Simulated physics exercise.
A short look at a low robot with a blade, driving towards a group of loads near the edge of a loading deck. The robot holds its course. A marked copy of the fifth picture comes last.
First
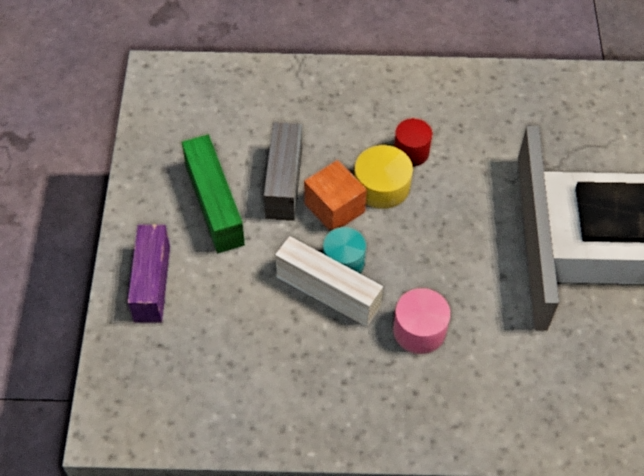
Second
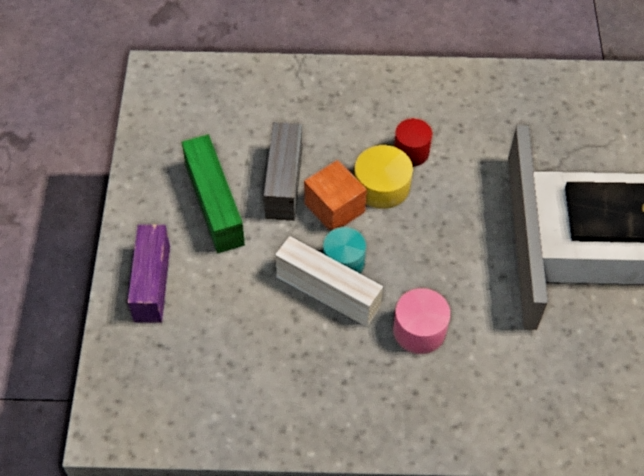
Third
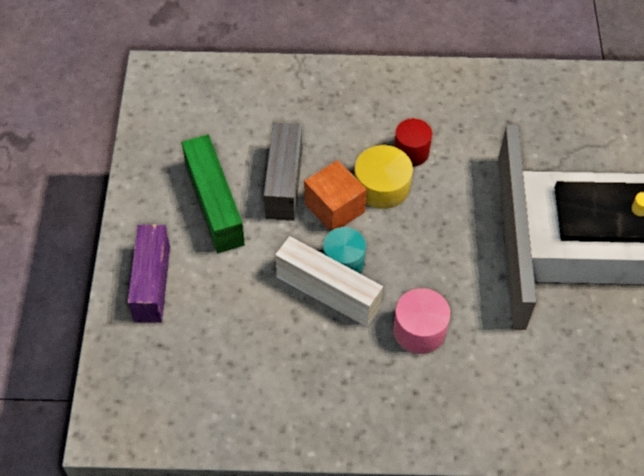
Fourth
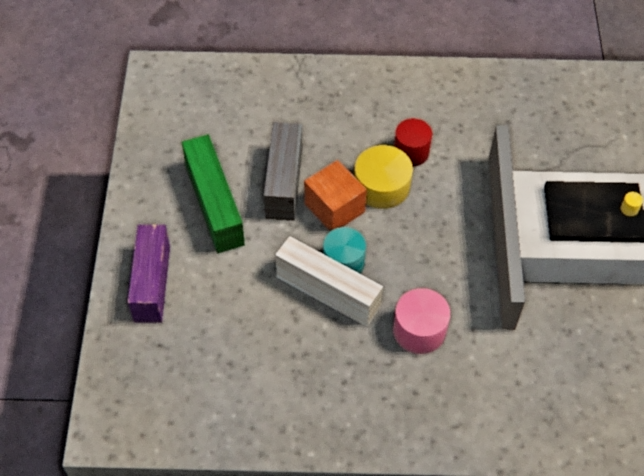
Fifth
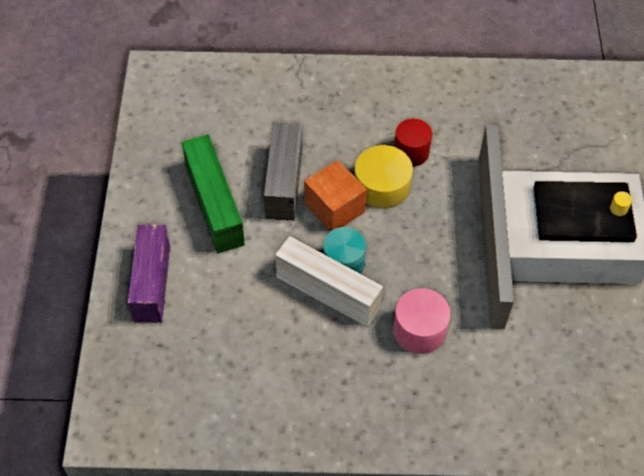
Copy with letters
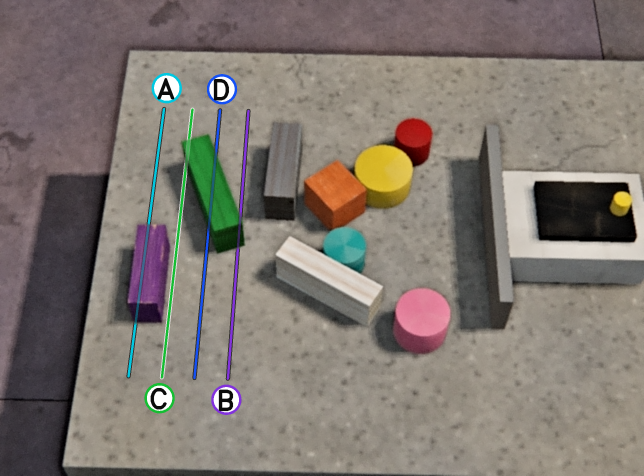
On a speckled grey deck, a low bladed robot slides slightly left towards motionless coloured blocks.
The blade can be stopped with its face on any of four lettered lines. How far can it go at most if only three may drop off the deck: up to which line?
At A, and not beyond.
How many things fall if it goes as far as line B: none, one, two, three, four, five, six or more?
In all, none.
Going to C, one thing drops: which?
It is the green stick.
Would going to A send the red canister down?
No.
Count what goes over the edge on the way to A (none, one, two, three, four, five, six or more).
By then, three.
On the marked copy, A at (148, 232); B at (239, 234); C at (178, 233); D at (208, 233).
Following A. Soon after the start, robot (451, 207); pink canister (368, 343); red canister (380, 132).
Later, robot (324, 204); green stick (149, 192); purple bar (139, 275).
In the end, robot (224, 202); green stick over the edge; grey stick over the edge; three fallen.
As for the rest, B is within the limit but short; C is within the limit but short; D is within the limit but short.
